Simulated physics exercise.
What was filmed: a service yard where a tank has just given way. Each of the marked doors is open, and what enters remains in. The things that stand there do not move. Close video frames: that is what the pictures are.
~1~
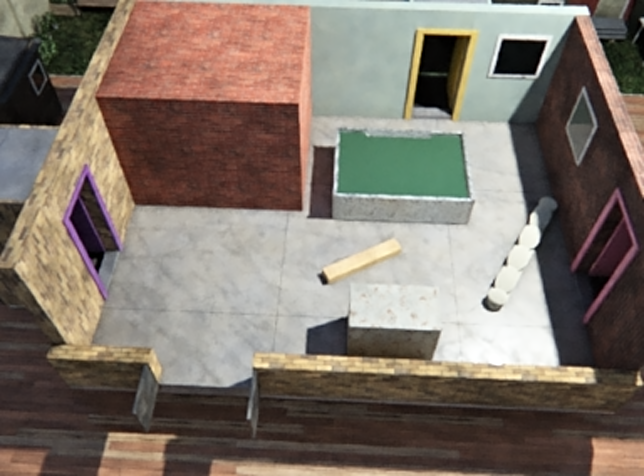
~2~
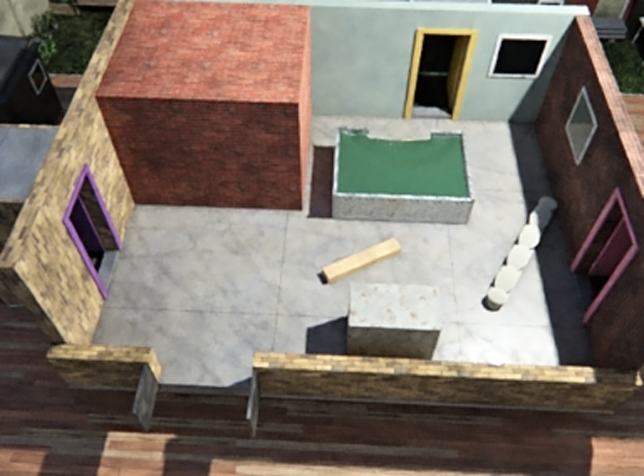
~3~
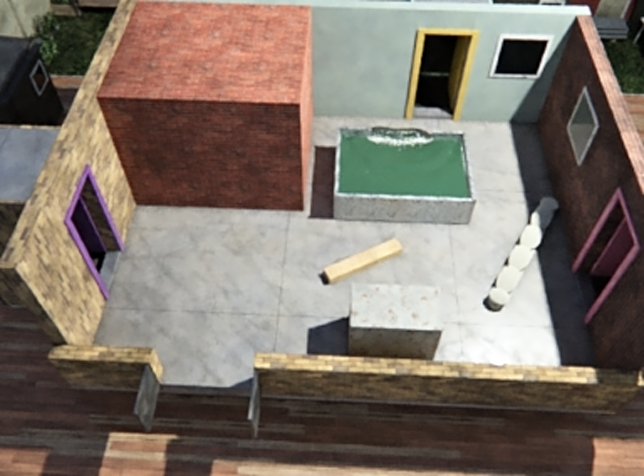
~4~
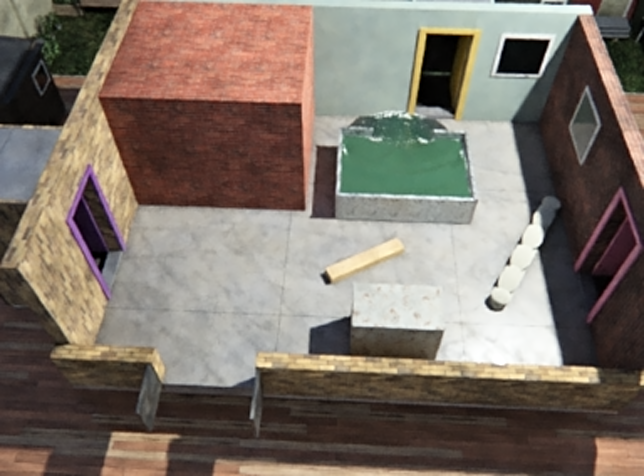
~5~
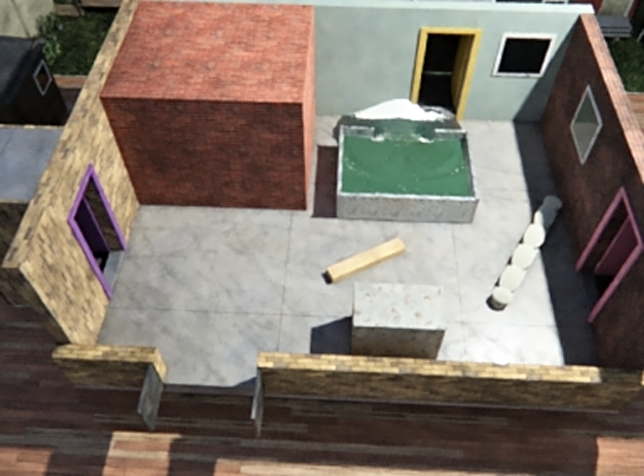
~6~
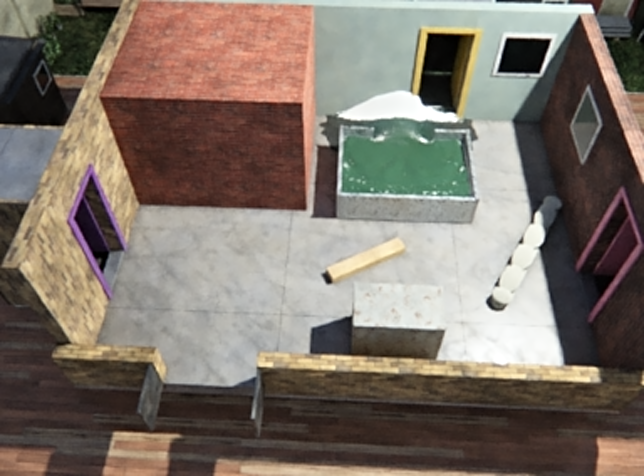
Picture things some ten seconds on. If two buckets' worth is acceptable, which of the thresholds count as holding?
The pink door counts as holding, the purple door counts as holding, the yellow door does not count.
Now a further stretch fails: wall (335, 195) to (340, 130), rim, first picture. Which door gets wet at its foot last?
I'd say the one in pink.
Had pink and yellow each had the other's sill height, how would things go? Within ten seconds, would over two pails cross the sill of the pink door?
Taking them one by one, the pink door admits less.
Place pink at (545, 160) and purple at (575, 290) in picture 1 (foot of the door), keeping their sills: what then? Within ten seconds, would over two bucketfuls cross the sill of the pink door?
The pink door goes above.
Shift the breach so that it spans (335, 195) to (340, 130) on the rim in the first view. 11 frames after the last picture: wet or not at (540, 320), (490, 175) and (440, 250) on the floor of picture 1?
Point by point: Unwetted; unwetted; unwetted.
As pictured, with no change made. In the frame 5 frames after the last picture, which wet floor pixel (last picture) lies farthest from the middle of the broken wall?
Roughly (527, 126).
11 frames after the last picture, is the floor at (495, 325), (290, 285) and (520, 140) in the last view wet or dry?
Result, in order: Unflooded / unflooded / waterlogged.
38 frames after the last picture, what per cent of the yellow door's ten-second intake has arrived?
Around 100 percent.
A moment on, water covers 10 % of the floor; the pink door not reached, the purple door not reached, the yellow door over two buckets in.
Next, water covers 20 % of the floor; the pink door not reached, the purple door not reached, the yellow door far over two buckets in.
Then, water covers 35 % of the floor; the pink door not reached, the purple door not reached, the yellow door far over two buckets in.
Later, water covers 65 % of the floor; the pink door wet at the sill, nothing in, the purple door not reached, the yellow door far over two buckets in.
In the end, water covers 80 % of the floor; the pink door wet at the sill, nothing in, the purple door wet at the sill, nothing in, the yellow door far over two buckets in.
